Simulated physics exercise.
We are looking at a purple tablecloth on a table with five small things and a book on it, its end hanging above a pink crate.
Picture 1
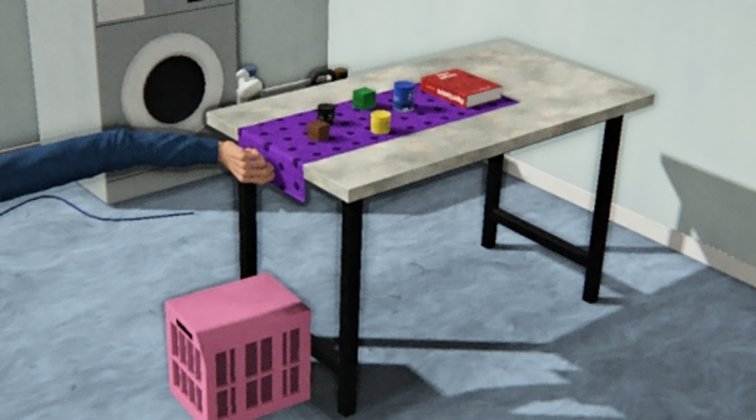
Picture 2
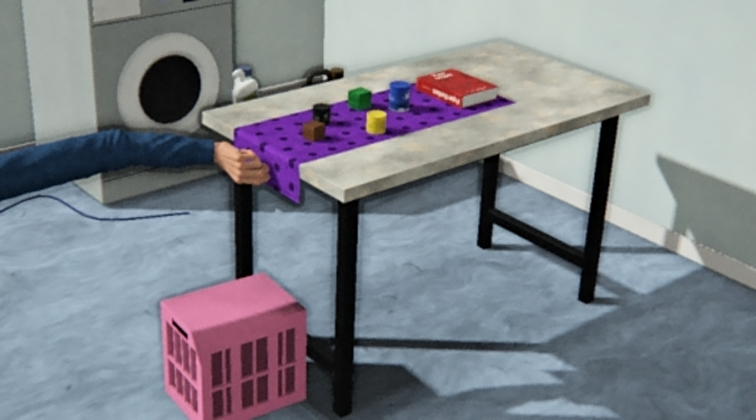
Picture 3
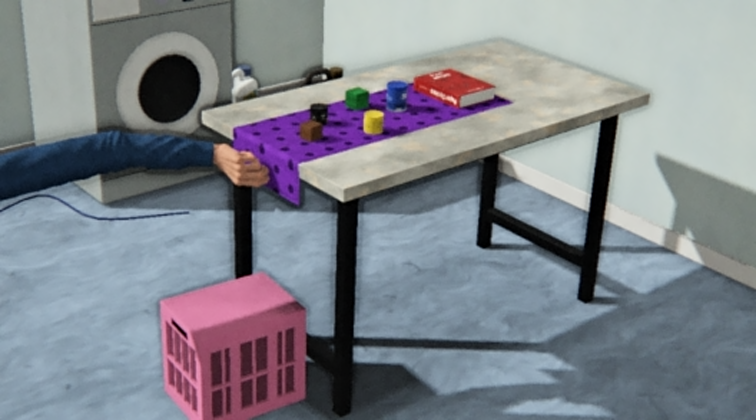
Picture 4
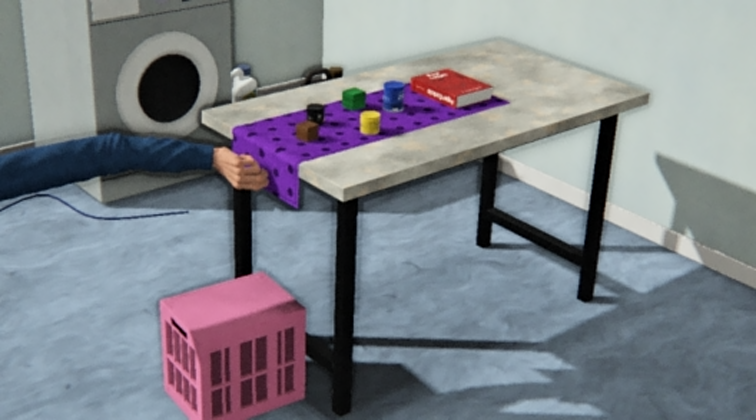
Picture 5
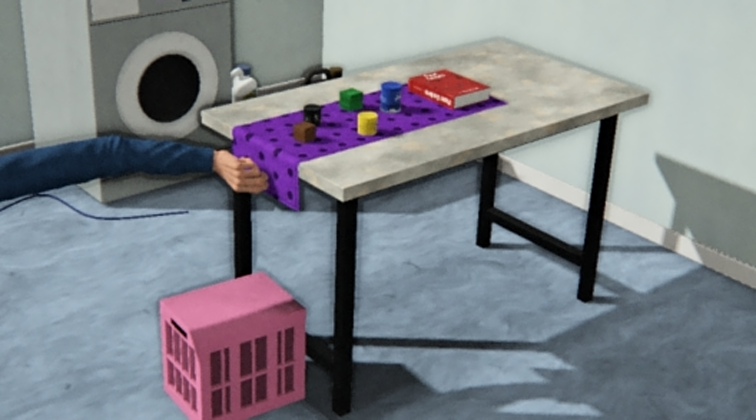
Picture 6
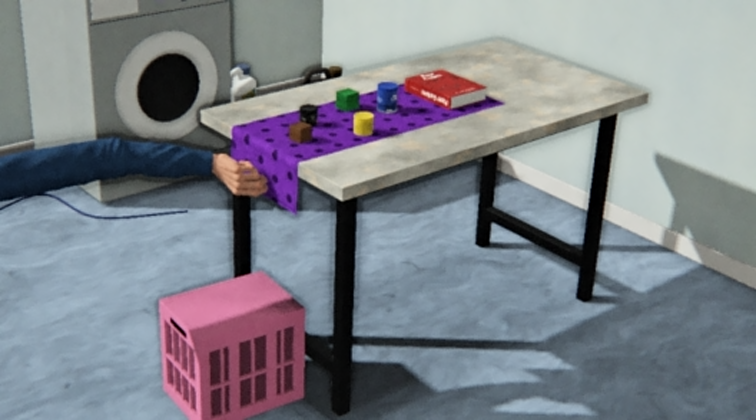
A hand in a blue sleeve gripped the hanging end of a purple tablecloth and slowly drew it slightly down, shifting the book and five small things a little left across the table.
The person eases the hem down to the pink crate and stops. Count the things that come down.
The table loses three.
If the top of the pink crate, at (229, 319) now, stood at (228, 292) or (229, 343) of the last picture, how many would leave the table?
Over the edge go 2 and 4.
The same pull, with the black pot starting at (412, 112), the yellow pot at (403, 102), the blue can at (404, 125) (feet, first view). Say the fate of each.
The black pot stays on; the yellow pot holds on; the blue can survives.
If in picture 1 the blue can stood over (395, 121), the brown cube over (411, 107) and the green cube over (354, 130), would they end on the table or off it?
The blue can does not fall; the brown cube holds on; the green cube drops off.
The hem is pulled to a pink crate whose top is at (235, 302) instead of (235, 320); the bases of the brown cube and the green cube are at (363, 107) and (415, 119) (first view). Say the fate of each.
The brown cube stays on; the green cube keeps its place on top.
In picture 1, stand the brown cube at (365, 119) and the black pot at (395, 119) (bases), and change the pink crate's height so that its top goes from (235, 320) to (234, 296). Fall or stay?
The brown cube does not fall; the black pot survives.
Soon after, hem near (262, 236); brown cube gone.
Then, hem on the crate; brown cube, black pot and yellow pot gone.
At rest, hem on the crate; brown cube, black pot and yellow pot gone. The count of fallen things is three.
